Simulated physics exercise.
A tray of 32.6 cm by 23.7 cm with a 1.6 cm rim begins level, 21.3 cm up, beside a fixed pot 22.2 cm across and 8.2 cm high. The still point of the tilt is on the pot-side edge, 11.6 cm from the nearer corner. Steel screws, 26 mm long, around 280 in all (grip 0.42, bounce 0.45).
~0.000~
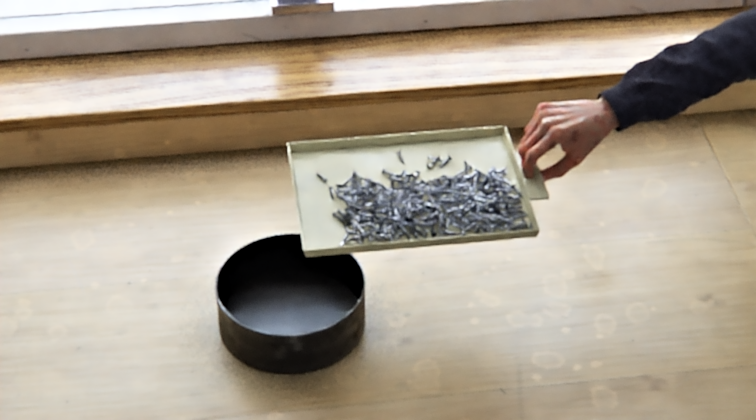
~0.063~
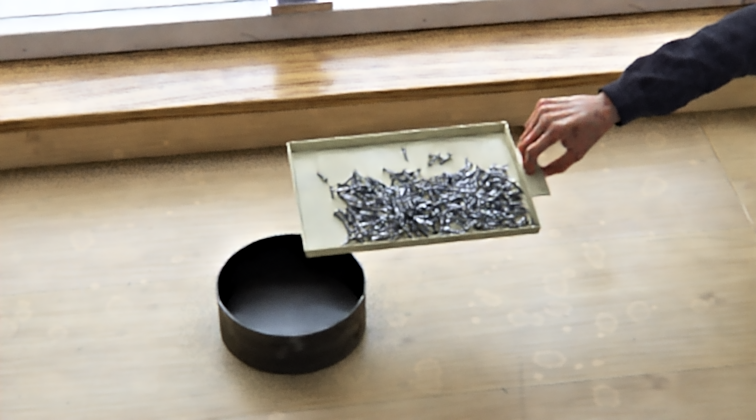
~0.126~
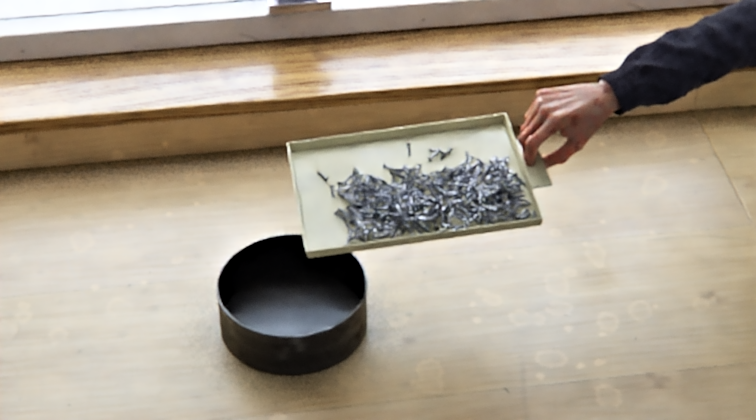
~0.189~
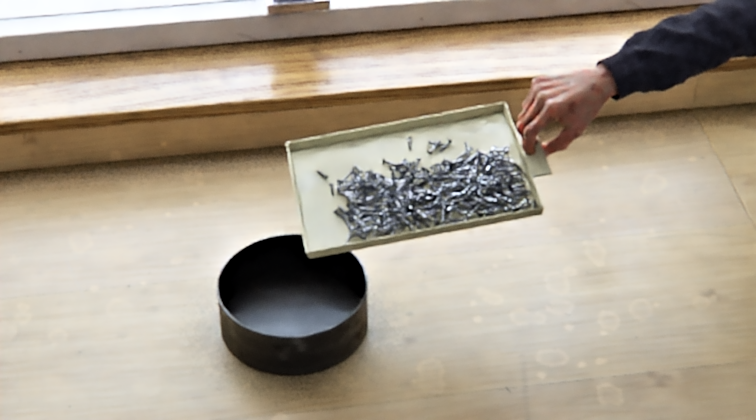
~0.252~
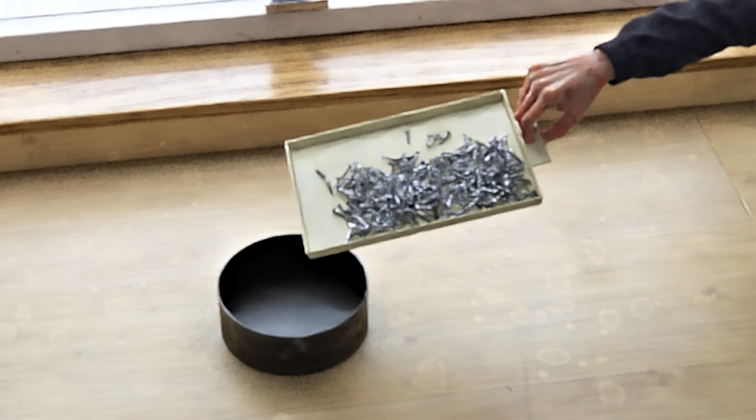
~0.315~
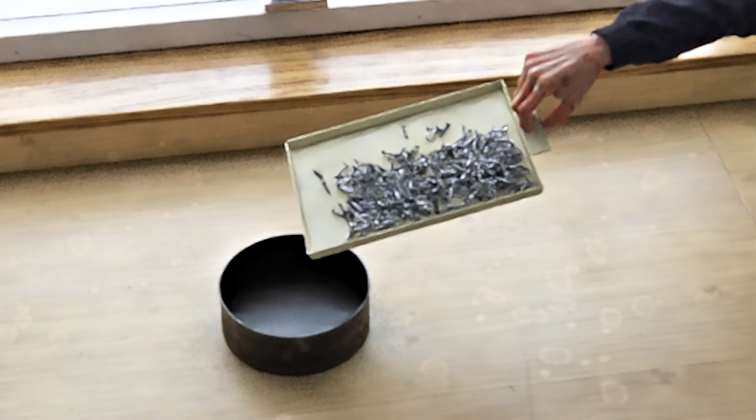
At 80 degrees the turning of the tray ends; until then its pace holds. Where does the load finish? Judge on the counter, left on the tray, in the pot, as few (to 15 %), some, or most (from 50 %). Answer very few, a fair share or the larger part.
Counter: Very few, tray: Very few, pot: The larger part.
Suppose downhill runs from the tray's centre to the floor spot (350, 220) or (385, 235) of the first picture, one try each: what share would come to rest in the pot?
Some 85 and 50 per cent.
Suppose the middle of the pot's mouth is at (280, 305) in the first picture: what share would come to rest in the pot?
About 90 per cent.
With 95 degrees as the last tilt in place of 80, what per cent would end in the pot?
In that case some 95 per cent.
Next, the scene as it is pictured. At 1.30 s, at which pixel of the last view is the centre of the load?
Around (295, 223).
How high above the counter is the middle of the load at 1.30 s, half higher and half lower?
Roughly 22 cm.
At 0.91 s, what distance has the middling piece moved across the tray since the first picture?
About 13 cm.
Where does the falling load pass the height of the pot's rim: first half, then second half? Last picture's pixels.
At about (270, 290), then at (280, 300).
After 0.91 s, tilt 45 degrees; the tray holds 100 %, the pot 0 %.
After 1.30 s, tilt 66 degrees; the tray holds 60 %, the pot 30 %.
After 1.78 s, tilt 80 degrees; the tray holds 5 %, the pot 80 %.
In the end, at 2.6 s, counter 5 %, tray 5 %, pot 90 %.
